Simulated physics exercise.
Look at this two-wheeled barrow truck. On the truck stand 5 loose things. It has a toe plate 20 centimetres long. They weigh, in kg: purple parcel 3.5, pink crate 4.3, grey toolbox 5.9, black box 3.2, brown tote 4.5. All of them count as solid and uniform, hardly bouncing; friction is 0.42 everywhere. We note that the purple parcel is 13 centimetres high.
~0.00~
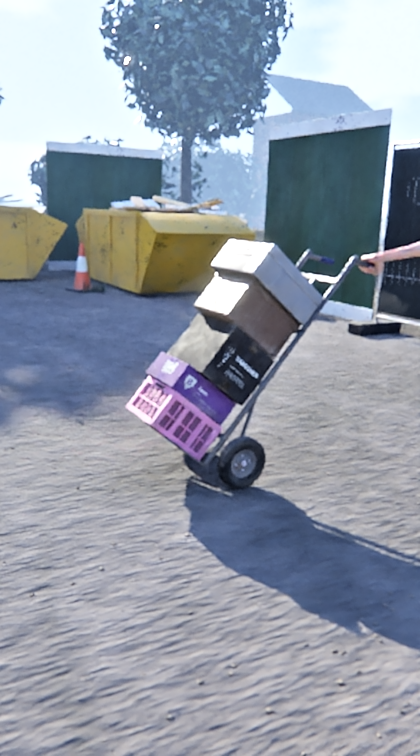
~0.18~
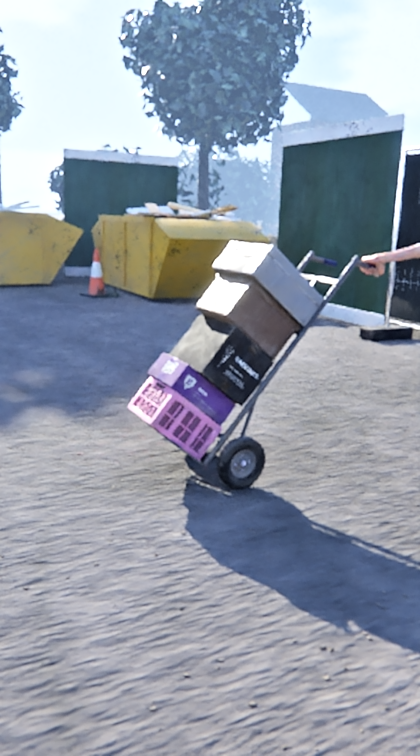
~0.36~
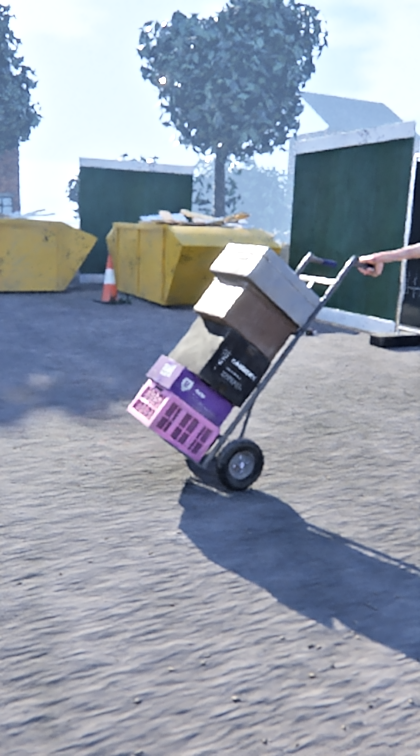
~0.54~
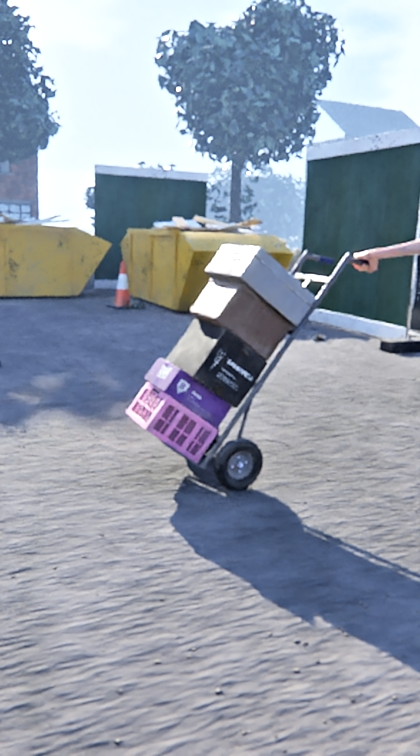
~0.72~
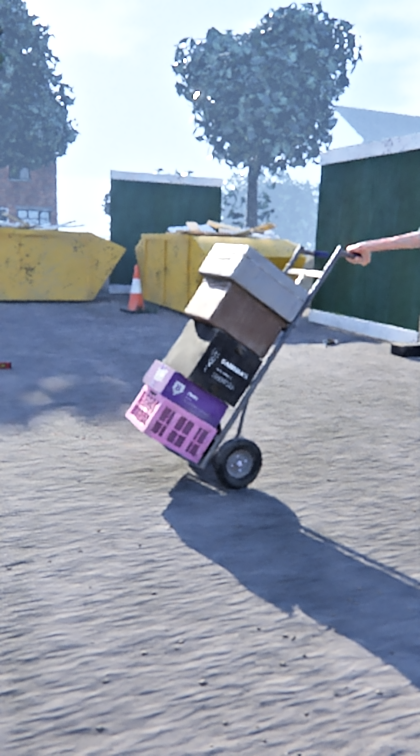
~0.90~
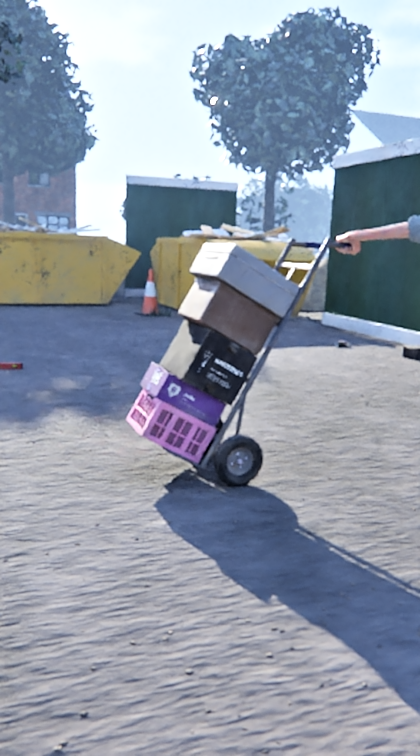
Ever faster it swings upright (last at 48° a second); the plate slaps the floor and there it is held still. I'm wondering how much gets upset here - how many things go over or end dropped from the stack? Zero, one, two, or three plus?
I'd say three or more things.
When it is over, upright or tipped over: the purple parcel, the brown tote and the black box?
Well, the purple parcel holds steady, the brown tote tumbles down, and the black box tumbles down.
Around 1.80 s, truck upright; purple parcel tipped 4° against what carries it near (157, 422); pink crate tipped 4° against what carries it near (163, 453); grey toolbox tipped 4° against what carries it.
Around 2.40 s, truck upright; purple parcel tipped 6° against what carries it near (156, 422); pink crate tipped 6° against what carries it near (163, 453); grey toolbox tipped 30° against what carries it.
Around 2.70 s, truck upright; grey toolbox and brown tote now dropped from the stack; purple parcel tipped 5° against what carries it near (156, 422); pink crate tipped 5° against what carries it near (163, 453).
Around 2.90 s, truck upright; black box now dropped from the stack; purple parcel tipped 5° against what carries it near (156, 422); pink crate tipped 5° against what carries it near (163, 453).
Finally (3.9 s), dropped from the stack, grey toolbox, black box and brown tote; the other 2 still in place (within 10 cm). In the last view, purple parcel near (163, 422), pink crate near (164, 453).
